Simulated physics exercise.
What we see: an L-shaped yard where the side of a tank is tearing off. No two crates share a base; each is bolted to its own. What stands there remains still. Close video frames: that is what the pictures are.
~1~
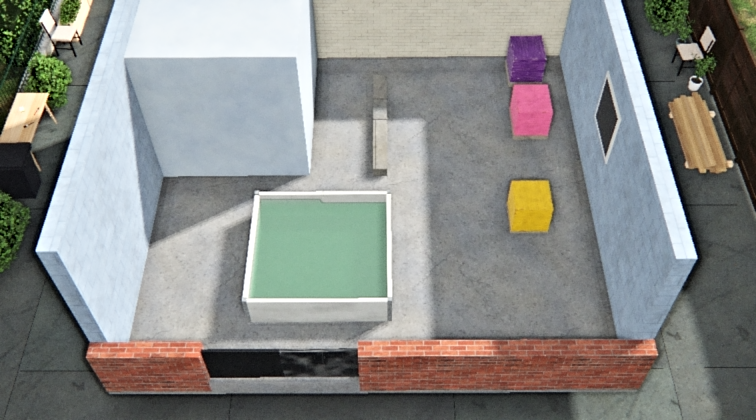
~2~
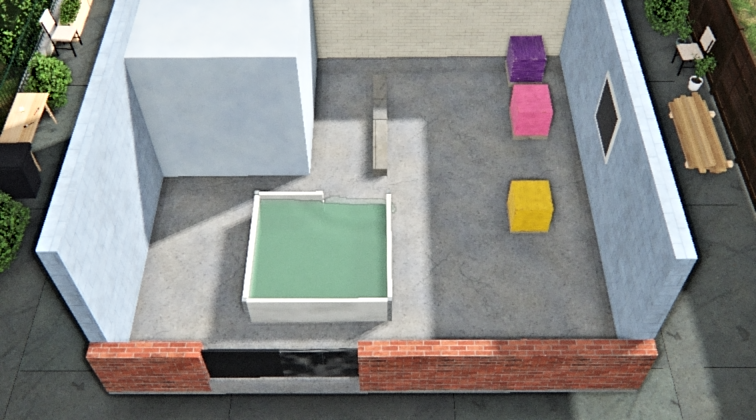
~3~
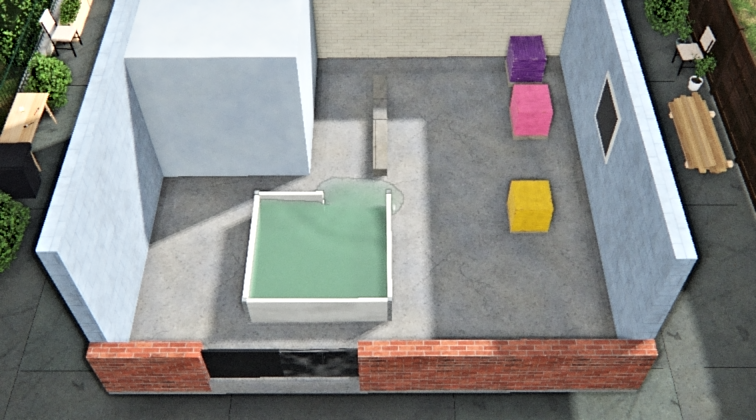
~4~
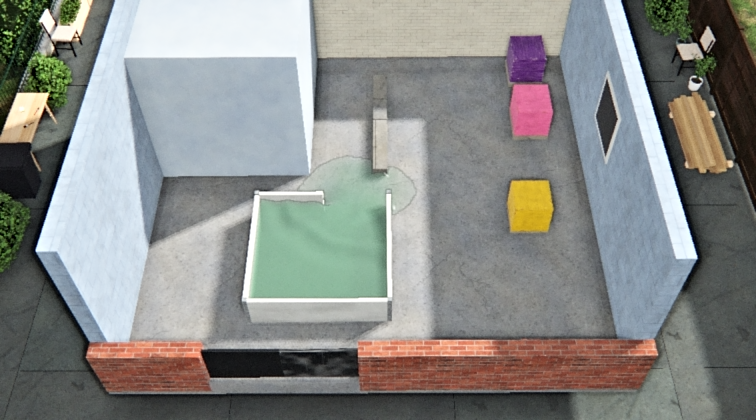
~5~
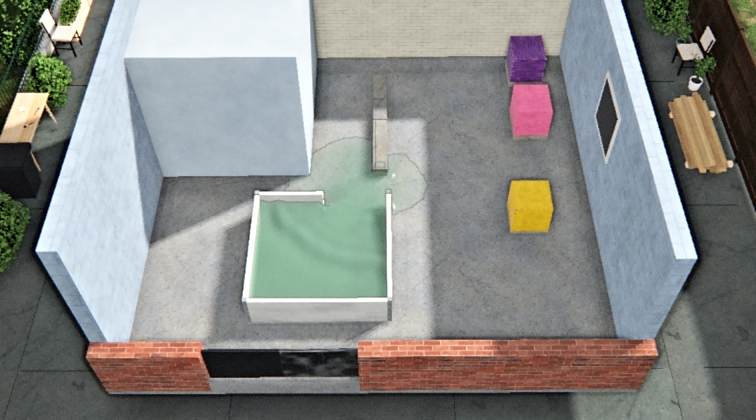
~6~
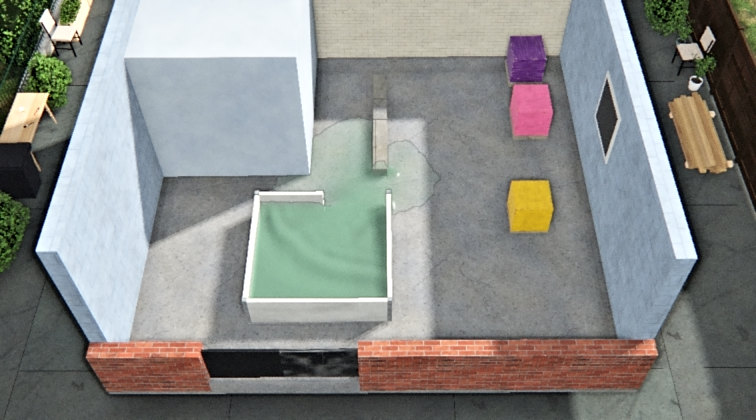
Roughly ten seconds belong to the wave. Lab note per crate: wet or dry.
Result: The pink crate will have water on it. The yellow crate will have water on it. The purple crate will have water on it.
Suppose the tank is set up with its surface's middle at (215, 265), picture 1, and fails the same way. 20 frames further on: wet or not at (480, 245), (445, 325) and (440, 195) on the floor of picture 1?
Results in order - swamped, left untouched, swamped.
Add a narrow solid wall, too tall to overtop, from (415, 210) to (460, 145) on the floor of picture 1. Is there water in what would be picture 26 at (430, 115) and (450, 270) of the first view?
As listed: Flooded, no water.
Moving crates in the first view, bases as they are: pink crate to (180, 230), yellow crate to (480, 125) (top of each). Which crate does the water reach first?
I would point to the one in yellow.
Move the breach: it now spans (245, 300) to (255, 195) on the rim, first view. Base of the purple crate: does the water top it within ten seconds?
The purple one is not reached.
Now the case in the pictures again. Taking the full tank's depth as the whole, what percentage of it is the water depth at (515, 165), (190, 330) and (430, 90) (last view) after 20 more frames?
The three come to some 4, 0 and 16 per cent respectively.
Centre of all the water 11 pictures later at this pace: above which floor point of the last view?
I'd say around (342, 211).
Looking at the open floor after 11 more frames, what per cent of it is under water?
Around 30 percent.
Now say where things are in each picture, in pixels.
In the first picture, the water tank at (320, 247) is whole and still.
In the second picture, water pours out on the water tank's far side and has run to a hidden place.
In the third picture, the front is at (332, 183), out from the gap on the water tank's far side.
In the fourth picture, water pours out on the water tank's far side and has run to (343, 161).
In the fifth picture, water pours out on the water tank's far side and has run to (344, 143).
In the sixth picture, the front is at (365, 122), out from the gap on the water tank's far side.
A moment on, water covers 20 % of the floor; the pink crate not reached, the yellow crate not reached, the purple crate not reached.
Next, water covers 30 % of the floor; the pink crate water round its plinth, the yellow crate not reached, the purple crate not reached.
Then, water covers 40 % of the floor; the pink crate water round its plinth, the yellow crate water round its plinth, the purple crate water round its plinth.
Later, water covers 50 % of the floor; the pink crate water round its plinth, the yellow crate water round its plinth, the purple crate water round its plinth.
In the end, water covers 80 % of the floor; the pink crate was topped, the yellow crate was topped, the purple crate was topped.
